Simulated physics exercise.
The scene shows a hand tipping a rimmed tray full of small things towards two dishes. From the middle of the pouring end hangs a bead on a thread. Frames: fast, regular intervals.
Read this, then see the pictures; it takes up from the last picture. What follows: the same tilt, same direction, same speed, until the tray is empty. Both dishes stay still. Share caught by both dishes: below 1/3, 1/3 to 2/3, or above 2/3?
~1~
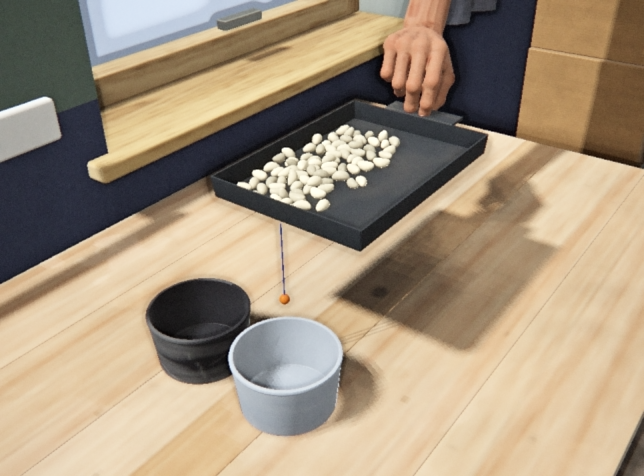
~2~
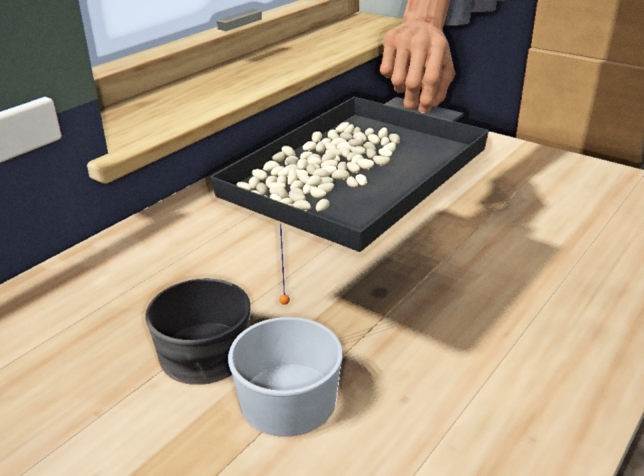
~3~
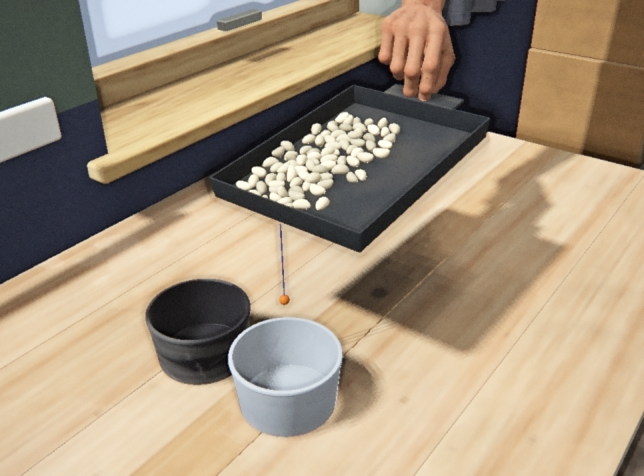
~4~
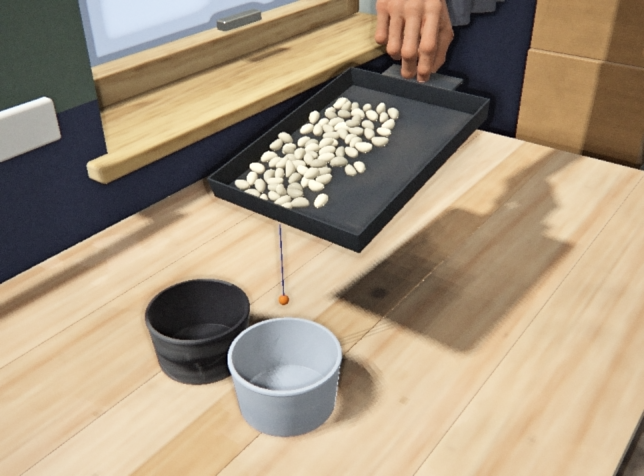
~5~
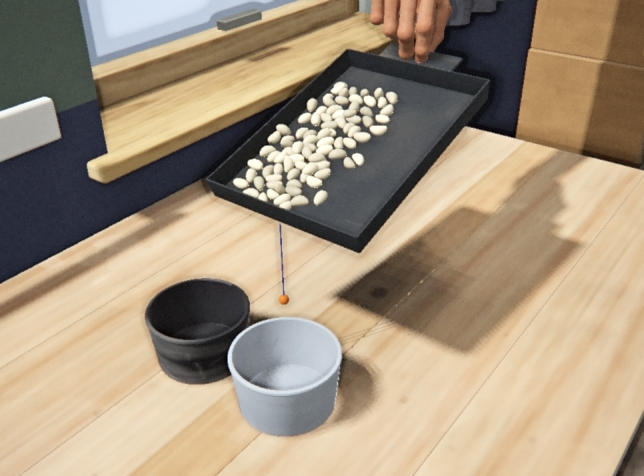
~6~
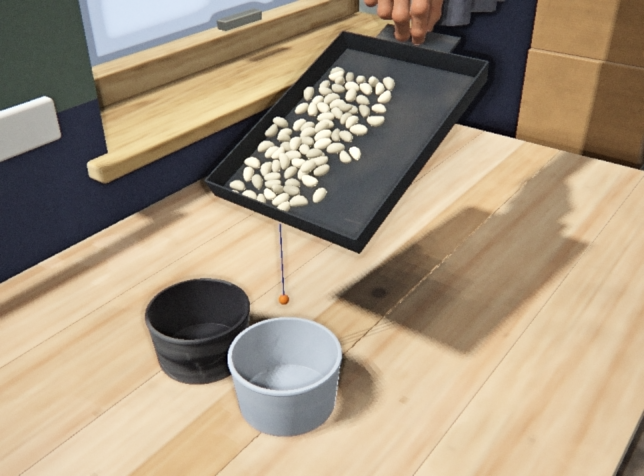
Above 2/3.
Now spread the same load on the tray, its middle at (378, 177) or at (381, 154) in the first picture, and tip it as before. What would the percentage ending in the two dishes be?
You'd get 80 % the first time and 80 % the second.
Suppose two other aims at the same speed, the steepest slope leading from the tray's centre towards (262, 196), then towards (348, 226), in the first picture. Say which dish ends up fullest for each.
Try one - the dish to the left; try two - the dish to the right.
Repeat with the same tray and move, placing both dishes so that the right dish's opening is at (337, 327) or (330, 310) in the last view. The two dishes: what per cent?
Roughly 0 per cent, and 0 per cent.
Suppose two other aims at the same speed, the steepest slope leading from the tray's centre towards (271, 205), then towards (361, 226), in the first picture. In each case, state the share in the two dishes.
Case one 90 %; case two 40 %.
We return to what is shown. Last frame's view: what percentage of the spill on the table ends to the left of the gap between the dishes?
Looks to be around 70 per cent of the spill.
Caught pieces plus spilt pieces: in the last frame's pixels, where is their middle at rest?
Near pixel (257, 390).
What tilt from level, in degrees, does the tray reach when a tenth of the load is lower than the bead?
My estimate is some 115 degrees.
Soon after the last picture, tray tipped steeply; nearly all on the tray; a stray few in the air.
A little later, tray tipped past a quarter turn; nearly all on the tray; a stray few in the right dish; a stray few in the left dish.
Later still, tray tipped past a quarter turn; about half in the right dish; about a third in the left dish; about a quarter outside both.
At rest, tray tipped past a quarter turn; about half in the right dish; about a third in the left dish; about a quarter outside both.
